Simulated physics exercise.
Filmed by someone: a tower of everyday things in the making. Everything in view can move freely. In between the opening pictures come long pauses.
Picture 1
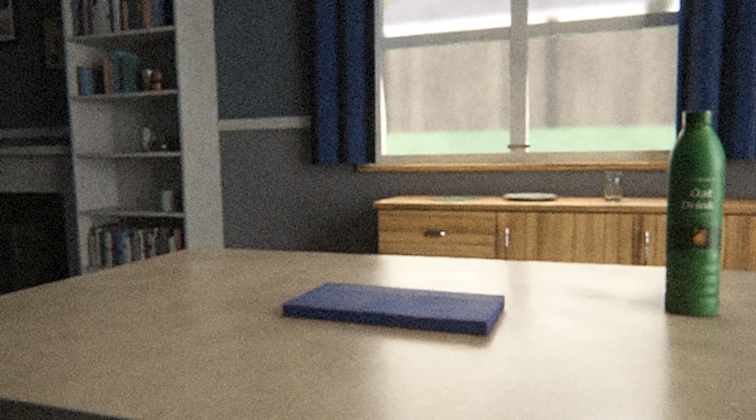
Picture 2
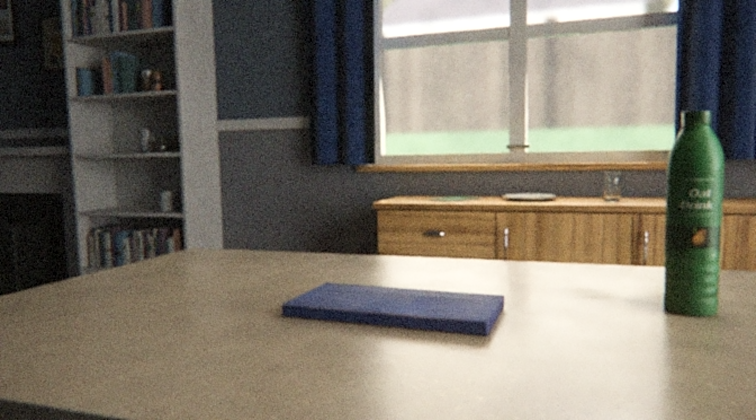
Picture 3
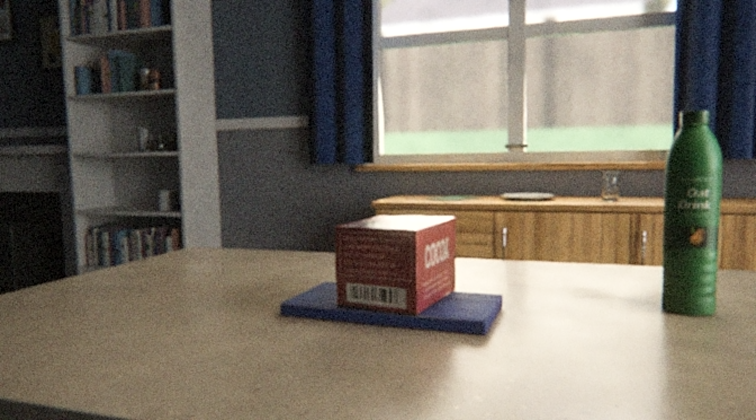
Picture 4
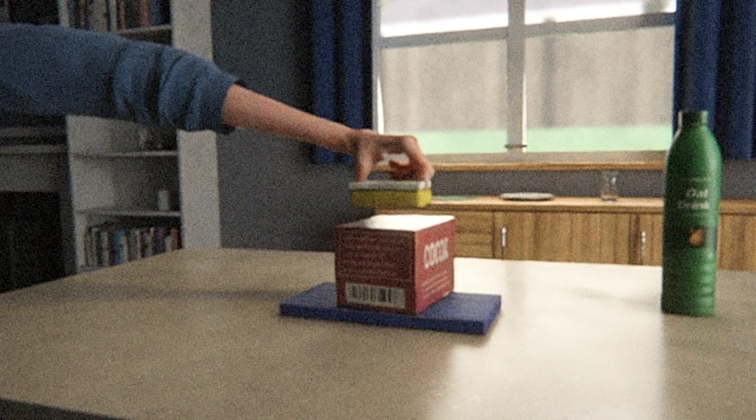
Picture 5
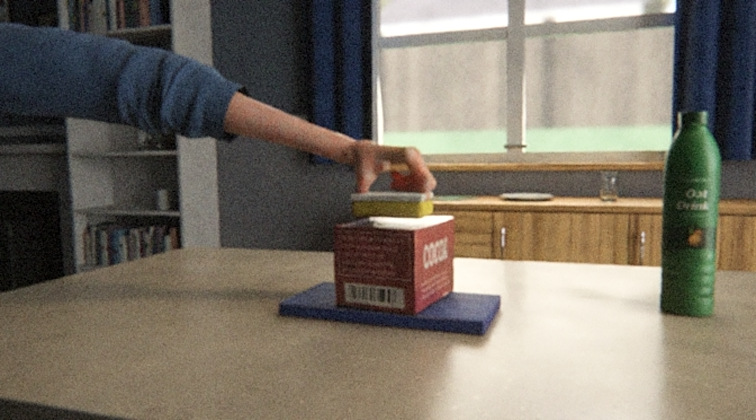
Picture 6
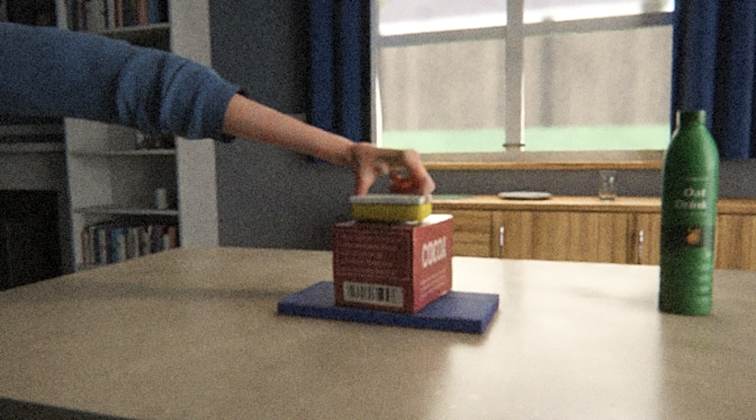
At the start, a flat blue board lies on a table beside a green bottle on the right, with nothing on it. A red cocoa box then appears on the board. An arm in a blue sleeve reaches in from the left and lowers a yellow sponge onto the box, keeping its hand there.
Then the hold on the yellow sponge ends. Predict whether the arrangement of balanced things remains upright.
None of it tumbles.
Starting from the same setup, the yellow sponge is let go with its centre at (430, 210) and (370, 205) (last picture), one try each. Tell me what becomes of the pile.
It survives in the first case and survives in the second case.
Then, 1.00 s later than the last frame, all is still.
Then, 2.30 s later than the last frame, yellow sponge resting near (391, 208).
When it is over, all 4 as before. End places, in pixels of the last picture, yellow sponge near (391, 208). The pile stays up.
